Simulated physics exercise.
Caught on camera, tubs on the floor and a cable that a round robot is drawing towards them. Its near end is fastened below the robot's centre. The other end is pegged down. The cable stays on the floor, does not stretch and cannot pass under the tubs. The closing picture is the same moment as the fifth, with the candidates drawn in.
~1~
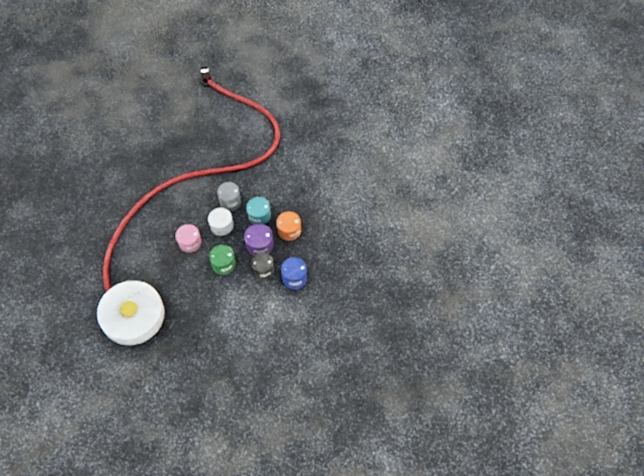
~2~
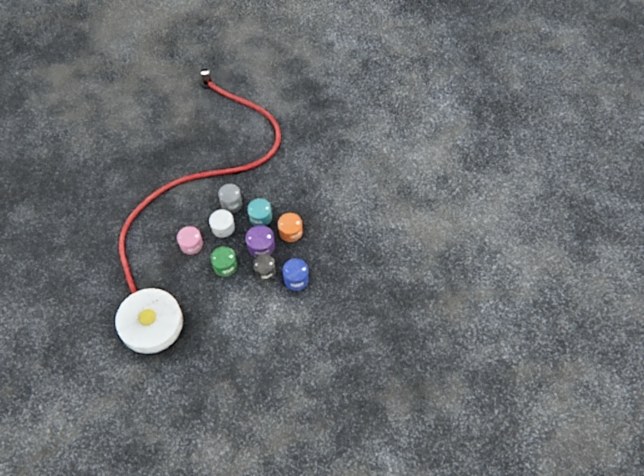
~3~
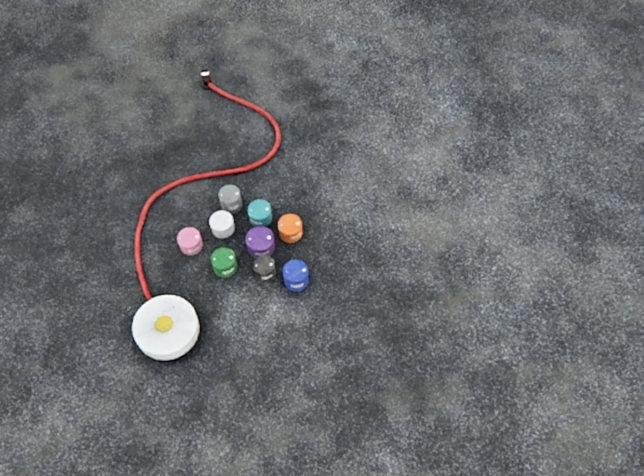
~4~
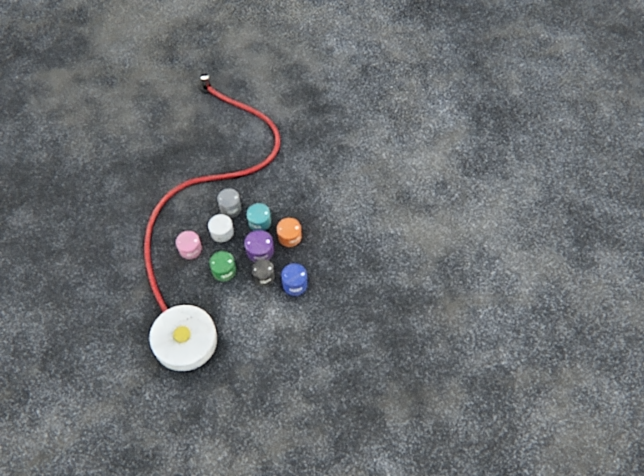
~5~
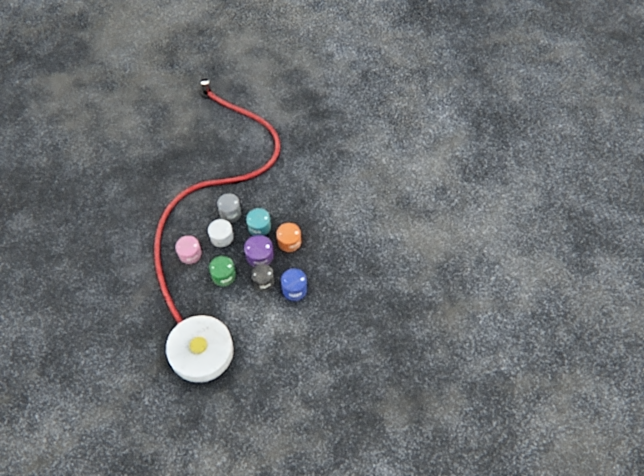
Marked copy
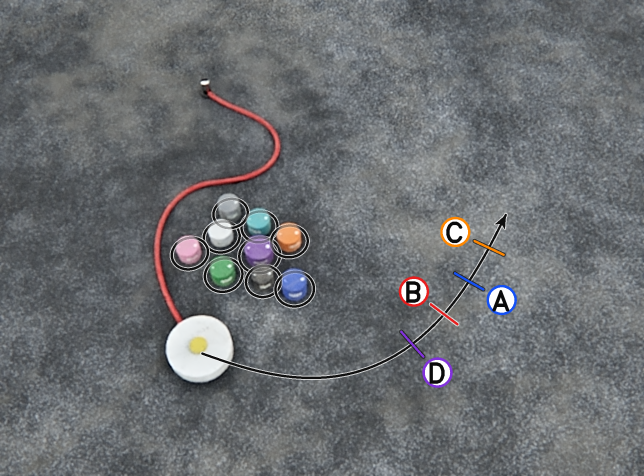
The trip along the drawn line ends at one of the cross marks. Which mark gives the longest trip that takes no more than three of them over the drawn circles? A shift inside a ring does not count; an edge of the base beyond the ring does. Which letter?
Mark D.
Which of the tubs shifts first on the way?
The pink tub.
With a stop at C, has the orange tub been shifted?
Yes.
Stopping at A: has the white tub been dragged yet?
By then, yes.
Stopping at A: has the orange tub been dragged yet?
By then, yes.
On the marked copy, A at (469, 281); B at (444, 314); C at (489, 248); D at (412, 344); the route from (202, 354) via (404, 350) to (506, 215).
Following D. Soon after the start, robot (274, 371).
Later, robot (355, 369).
In the end, robot (413, 340); green tub (235, 261); white tub (227, 229); pink tub (214, 246); three over the rings.
As for the rest, A has nine over the rings; B has seven over the rings; C has nine over the rings.
